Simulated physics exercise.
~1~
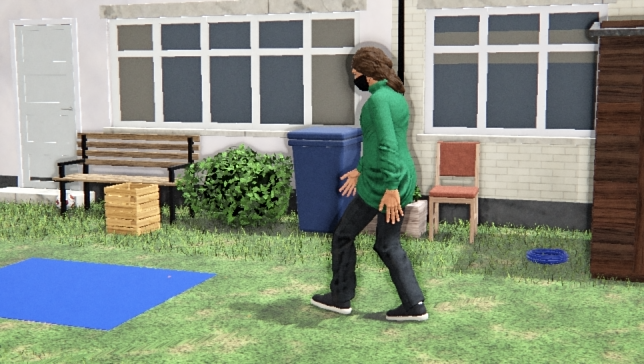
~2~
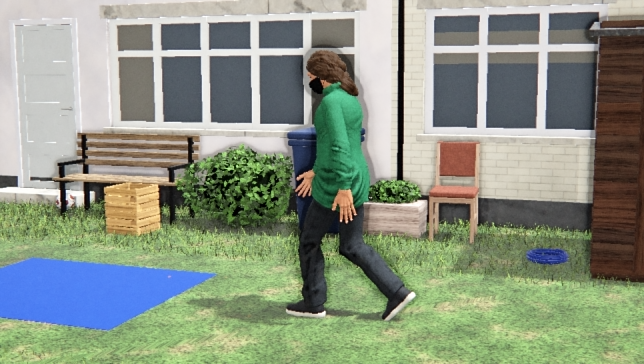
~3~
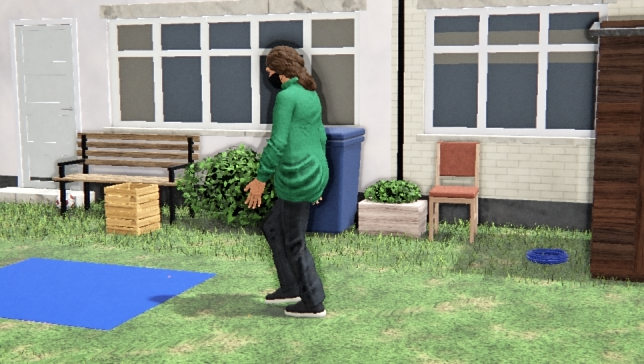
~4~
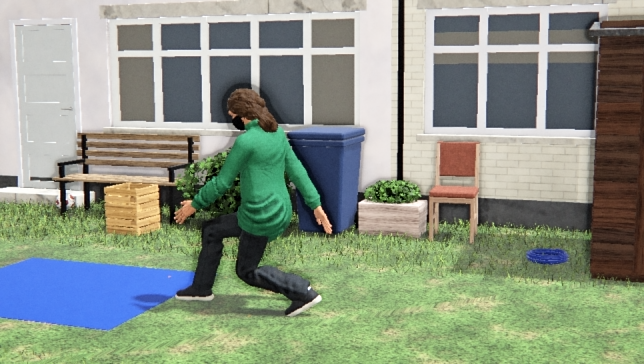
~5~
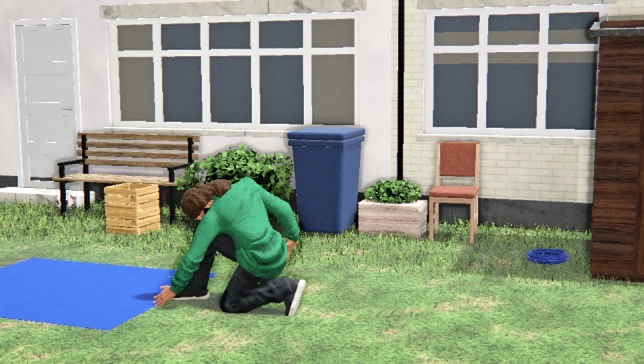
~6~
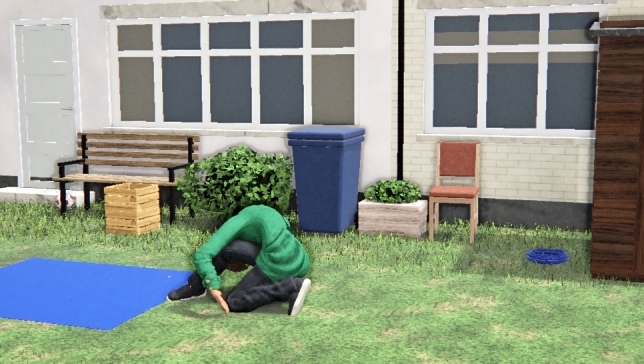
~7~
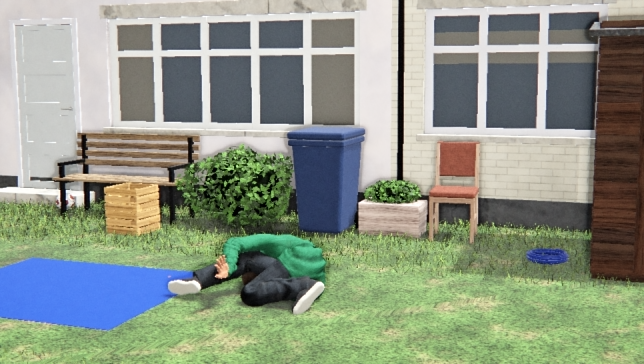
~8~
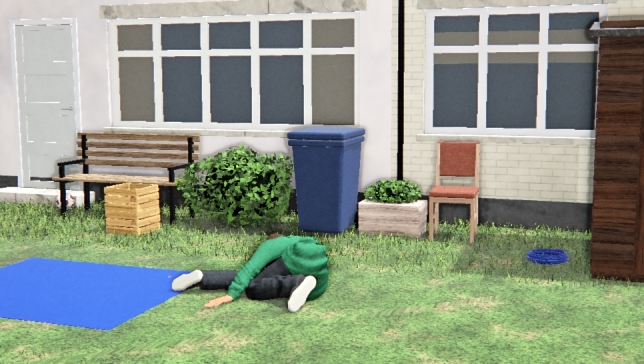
A person with long brown hair, a green top, dark trousers and a black face covering walks left across a lawn, seen from a still, level view facing a pale house. Behind are a bench, a wooden crate, a bush, a blue bin, a planter and a red chair, with a blue mat lying at left. Nearing the mat, the person staggers with arms spread, then drops to the knees and folds forward. The body slumps down onto the grass. It ends crumpled beside the mat, with head, chest and hips all short of its near edge.
